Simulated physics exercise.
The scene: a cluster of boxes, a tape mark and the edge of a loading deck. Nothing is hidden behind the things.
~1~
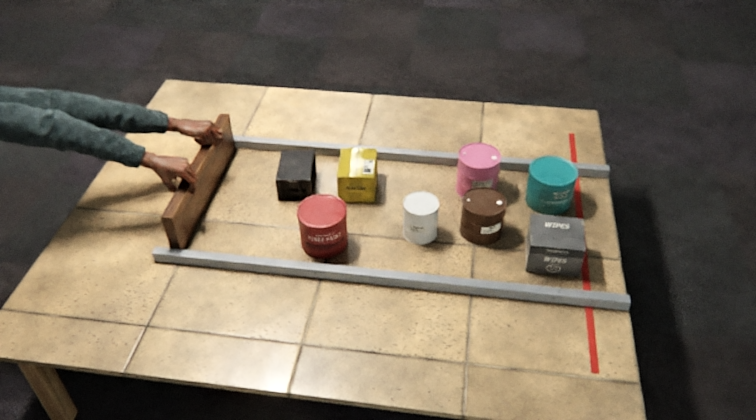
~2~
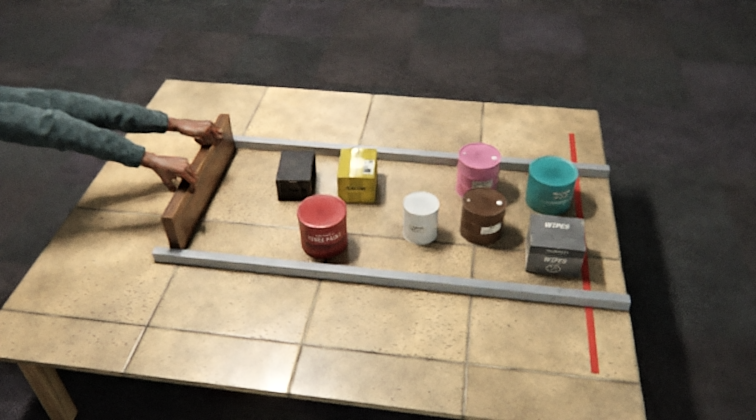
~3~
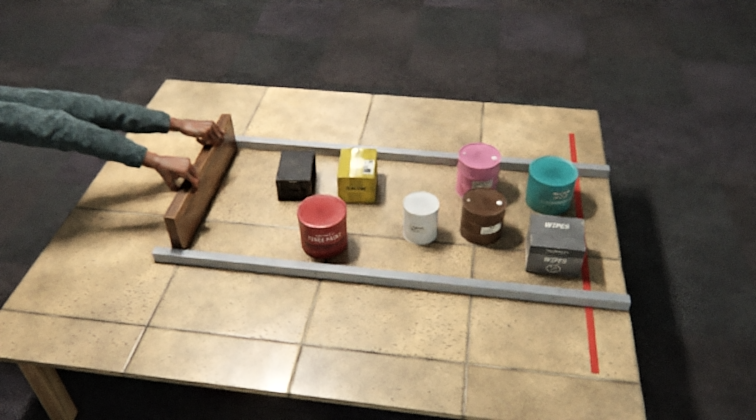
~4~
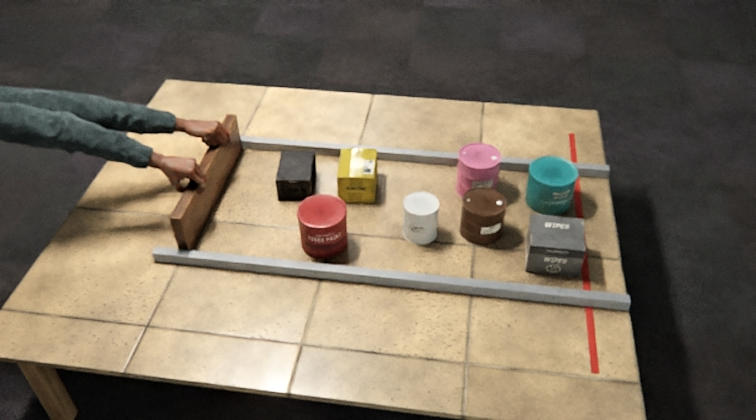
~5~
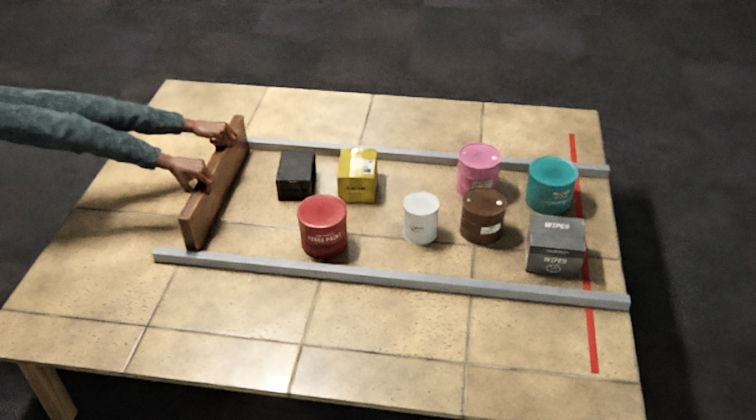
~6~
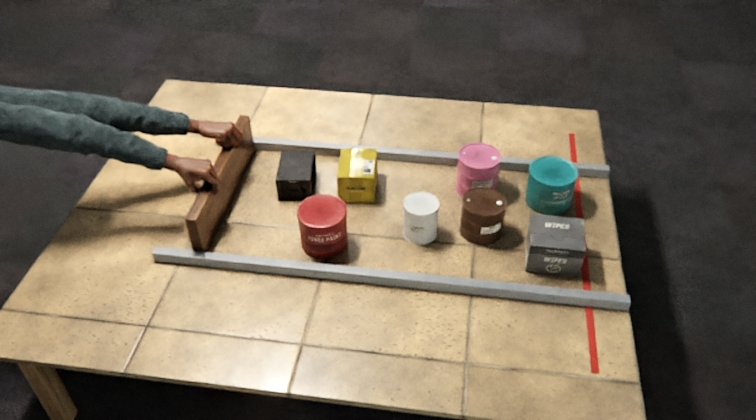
Two hands held a brown wooden plank upright on a tiled table and slid it slowly a short way right, toward boxes and canisters between two grey rails, which all stayed still.
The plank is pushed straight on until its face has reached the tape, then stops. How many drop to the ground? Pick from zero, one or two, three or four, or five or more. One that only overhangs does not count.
The number that fall off is five or more.
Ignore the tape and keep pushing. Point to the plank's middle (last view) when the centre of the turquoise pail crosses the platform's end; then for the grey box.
Near (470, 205) and (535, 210).
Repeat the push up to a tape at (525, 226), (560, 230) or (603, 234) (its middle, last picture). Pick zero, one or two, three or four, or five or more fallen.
In that order: One or two; three to four; five or more.
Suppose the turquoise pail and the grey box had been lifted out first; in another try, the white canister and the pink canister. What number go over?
3 in the first case, 3 in the second.
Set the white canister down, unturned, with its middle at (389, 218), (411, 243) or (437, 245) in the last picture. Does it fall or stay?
In that order, it remains up; drops off; comes down.
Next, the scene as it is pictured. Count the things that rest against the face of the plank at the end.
The number is 3.
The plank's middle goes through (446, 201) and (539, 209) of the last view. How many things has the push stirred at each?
By then 7, and 8.
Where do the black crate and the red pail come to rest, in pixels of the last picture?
About (600, 202), and the other about (615, 256).
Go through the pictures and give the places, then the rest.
The first frame shows grey box (554, 245); turquoise pail (551, 186); brown canister (482, 216); plank (202, 179); tape (581, 231).
The second frame shows turquoise pail (551, 186); plank (202, 179).
The third frame shows brown canister (482, 216); white canister (421, 218).
The fourth frame shows grey box (554, 245); yellow parcel (358, 175).
The fifth frame shows turquoise pail (551, 186); pink canister (478, 172).
The sixth frame shows grey box (554, 245); turquoise pail (551, 186); brown canister (482, 216); plank (224, 181); tape (581, 231).
Soon after, none off yet; grey box at rest near (554, 245); turquoise pail at rest near (551, 186); brown canister at rest near (482, 216).
In the end, the number that fall off is five or more; gone, yellow parcel, pink canister, brown canister, turquoise pail and grey box.
